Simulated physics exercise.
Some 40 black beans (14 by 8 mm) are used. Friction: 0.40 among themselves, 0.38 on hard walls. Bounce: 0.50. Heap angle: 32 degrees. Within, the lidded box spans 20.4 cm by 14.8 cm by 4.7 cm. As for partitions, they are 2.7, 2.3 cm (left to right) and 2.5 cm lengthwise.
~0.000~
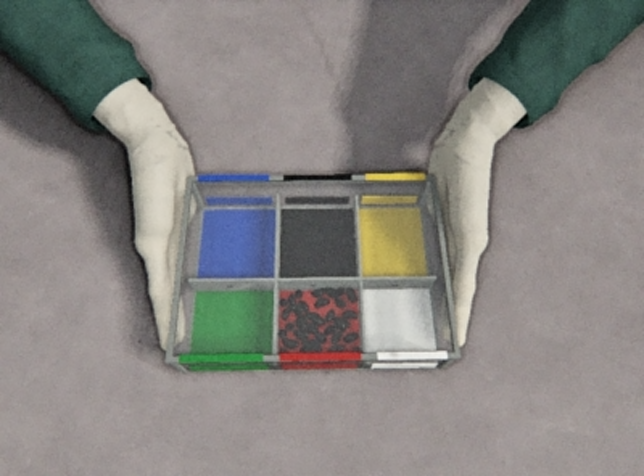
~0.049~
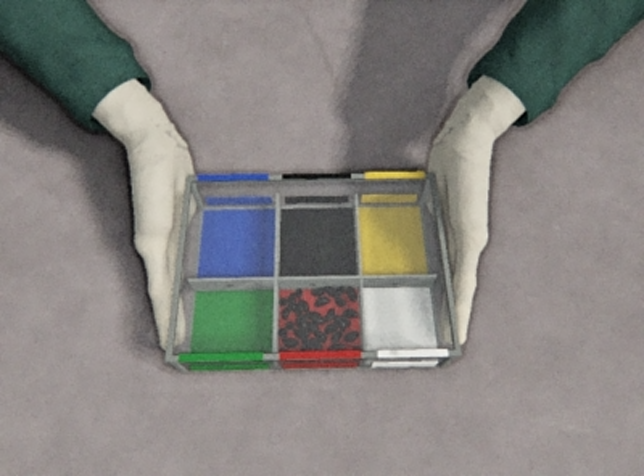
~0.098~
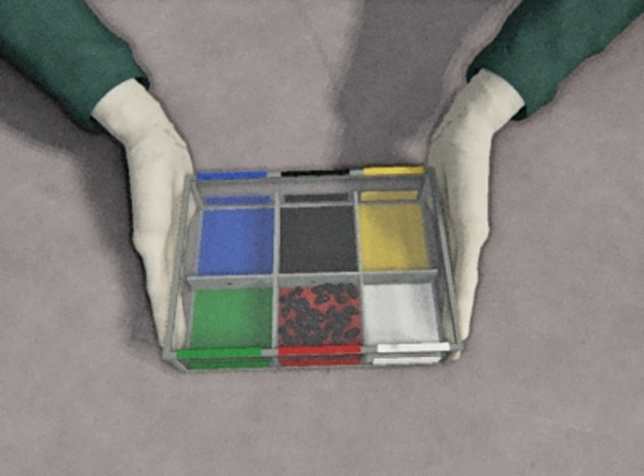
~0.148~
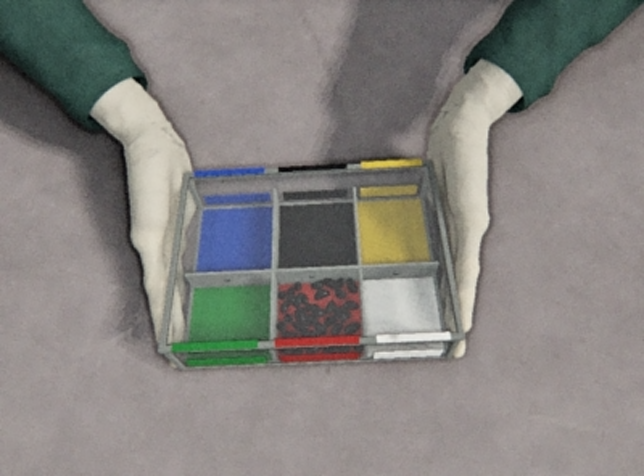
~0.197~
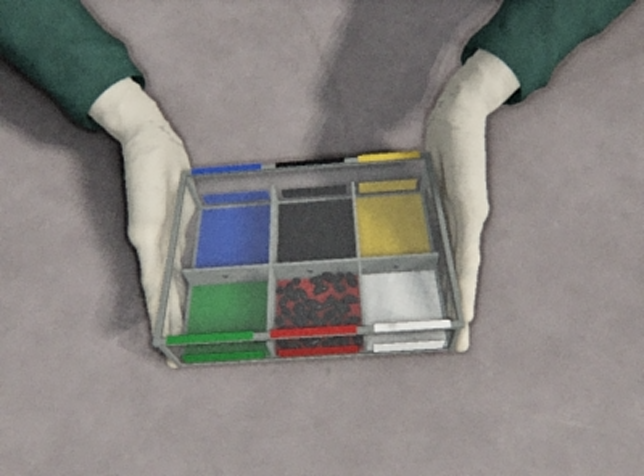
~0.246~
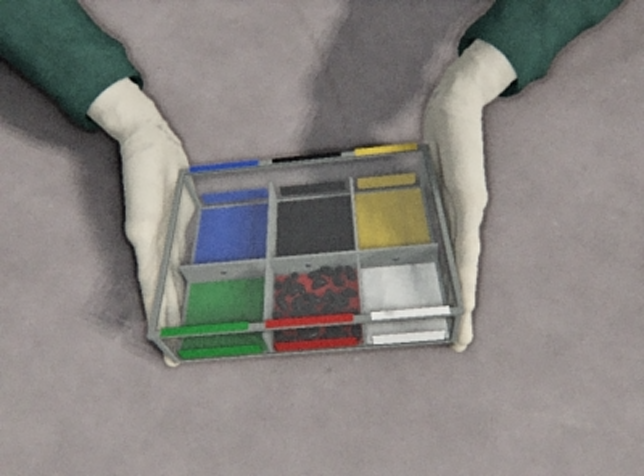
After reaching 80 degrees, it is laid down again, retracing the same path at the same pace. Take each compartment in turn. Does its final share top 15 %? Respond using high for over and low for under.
Red high, blue high, green low, yellow low, white low, black low.
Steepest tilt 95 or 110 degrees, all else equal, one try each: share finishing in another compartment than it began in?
Some 80 and some 100 per cent, respectively.
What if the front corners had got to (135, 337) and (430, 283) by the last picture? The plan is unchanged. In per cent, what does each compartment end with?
By the end red holds 60%, blue holds 30%, green holds 10%, yellow holds 0%, white holds 0% and black holds 0%.
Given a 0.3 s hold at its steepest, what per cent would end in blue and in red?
Result - blue: 20 %; red: 80 %.
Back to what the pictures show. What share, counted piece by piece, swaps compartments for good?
Near 25 in a hundred.
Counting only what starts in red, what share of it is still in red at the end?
I'd estimate about 80 %.
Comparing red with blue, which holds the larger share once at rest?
I'd say the red side has more in it.
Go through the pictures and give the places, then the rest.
In the first picture, box tilt 0 degrees, front corners at (172, 357) and (454, 353); red 100 %.
In the second picture, box tilt 1 degrees, front corners at (172, 356) and (455, 351).
In the third picture, box tilt 3 degrees, front corners at (170, 353) and (456, 345).
In the fourth picture, box tilt 6 degrees, front corners at (165, 347) and (458, 334), lowest corner left back.
In the fifth picture, box tilt 10 degrees, front corners at (160, 340) and (458, 322), lowest corner left back.
In the sixth picture, box tilt 13 degrees, front corners at (155, 333) and (458, 309), lowest corner left back; red 100 %. Its pace works out near 70 degrees a second.
Then, at 1.26 s, tilt 80 degrees; red 100 %.
After 1.94 s, tilt 36 degrees; red 75 %, blue 20 %, black 5 %.
Then, at 2.66 s, tilt 0 degrees; red 75 %, blue 20 %, black 5 %.
In the end, at 3.0 s, red 75 %, blue 20 %, green 0 %, yellow 0 %, white 0 %, black 5 %.
